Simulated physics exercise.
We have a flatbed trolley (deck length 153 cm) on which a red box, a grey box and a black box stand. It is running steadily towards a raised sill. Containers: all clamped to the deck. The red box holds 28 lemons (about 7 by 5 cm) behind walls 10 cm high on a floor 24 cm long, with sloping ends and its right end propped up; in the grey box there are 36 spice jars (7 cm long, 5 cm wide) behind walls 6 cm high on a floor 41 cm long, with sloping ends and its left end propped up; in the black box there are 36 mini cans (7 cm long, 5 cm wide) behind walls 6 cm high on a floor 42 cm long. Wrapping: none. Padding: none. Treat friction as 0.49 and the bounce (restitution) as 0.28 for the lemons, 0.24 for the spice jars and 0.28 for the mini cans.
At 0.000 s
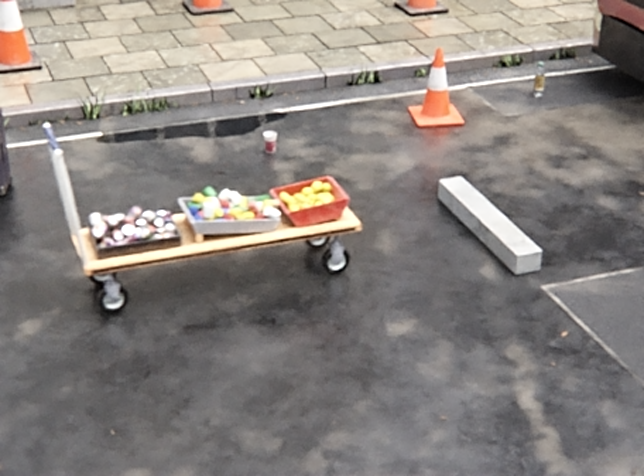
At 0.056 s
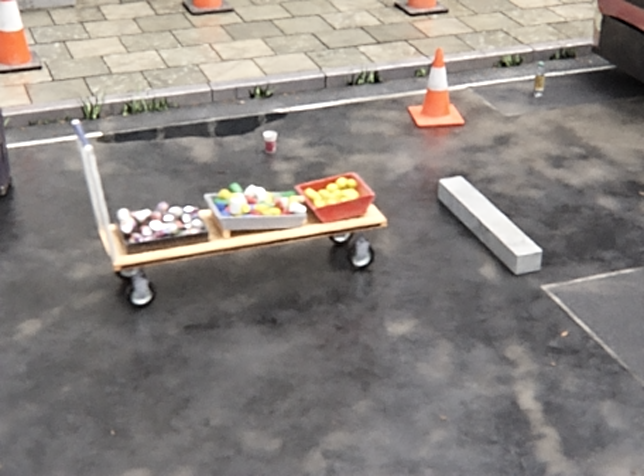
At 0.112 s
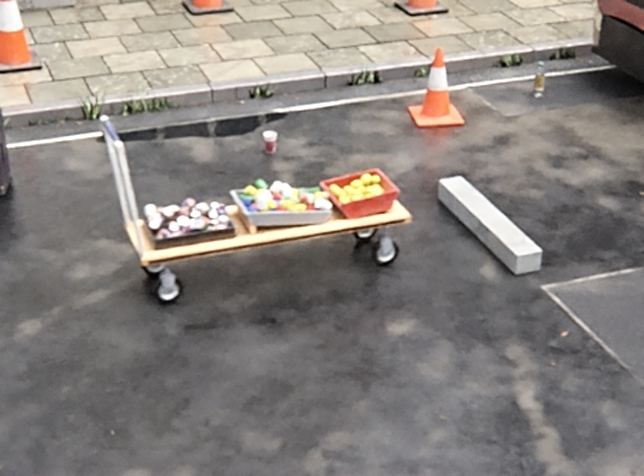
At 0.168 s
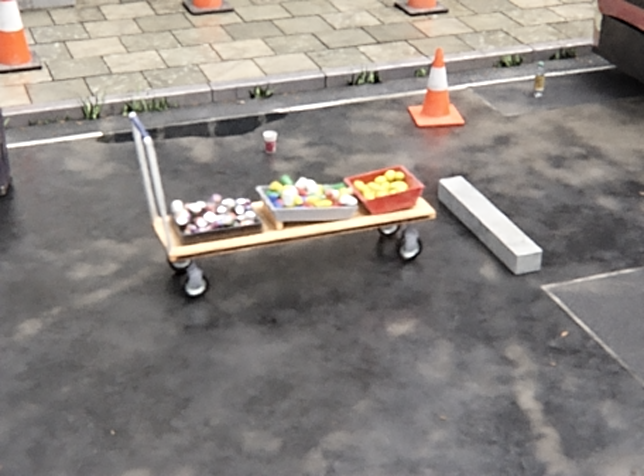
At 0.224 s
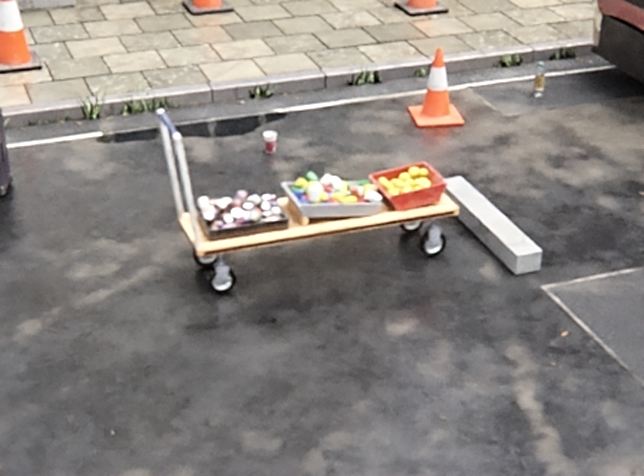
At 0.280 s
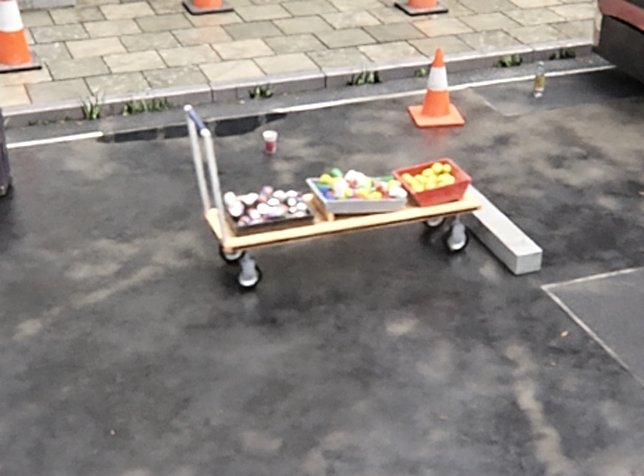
The clip opens on a flatbed trolley at the left of a wet, dark pavement, carrying black, grey and red boxes filled with small items. With nobody visible pushing it, it rolls steadily rightward past a paper cup, until its front end overlaps the view of a long pale block.
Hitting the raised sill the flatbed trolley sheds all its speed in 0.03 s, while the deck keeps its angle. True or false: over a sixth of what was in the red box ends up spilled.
False.
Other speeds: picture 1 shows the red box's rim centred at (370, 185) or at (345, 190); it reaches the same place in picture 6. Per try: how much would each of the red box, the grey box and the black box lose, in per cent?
For the red box it's 0 % and then 0 %, for the grey box 10 % and then 30 %, and for the black box 20 % and then 20 %.
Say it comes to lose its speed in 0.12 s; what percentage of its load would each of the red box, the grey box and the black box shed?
Red box 0, grey box 30, black box 30 %.
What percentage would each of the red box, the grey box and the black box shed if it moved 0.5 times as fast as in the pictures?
Red box 0, grey box 10, black box 20 per cent.
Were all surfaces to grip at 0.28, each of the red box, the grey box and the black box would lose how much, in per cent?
Then red box 10, grey box 50, black box 40 per cent.
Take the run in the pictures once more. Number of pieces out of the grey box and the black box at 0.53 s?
About: Grey box 10, black box 10.
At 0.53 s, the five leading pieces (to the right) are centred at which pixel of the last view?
The five leading pieces sit around (472, 165) in the last view.
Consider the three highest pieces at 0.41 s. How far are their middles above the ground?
About 50 cm up, on average.
After 0.31 s, contact.
After 0.41 s, the red box has all 28, the grey box is down by 4 of 36 and the black box is down by 2 of 36.
After 0.53 s, the red box is down by 1 of 28, the grey box is down by 10 of 36 and the black box is down by 10 of 36.
After 0.76 s, the red box is down by 2 of 28, the grey box is down by 13 of 36 and the black box is down by 13 of 36.
When it is over (at 1.26 s), the red box is down by 2 of 28, the grey box is down by 15 of 36 and the black box is down by 14 of 36. Asked share, 2 of 28, 7 per cent.
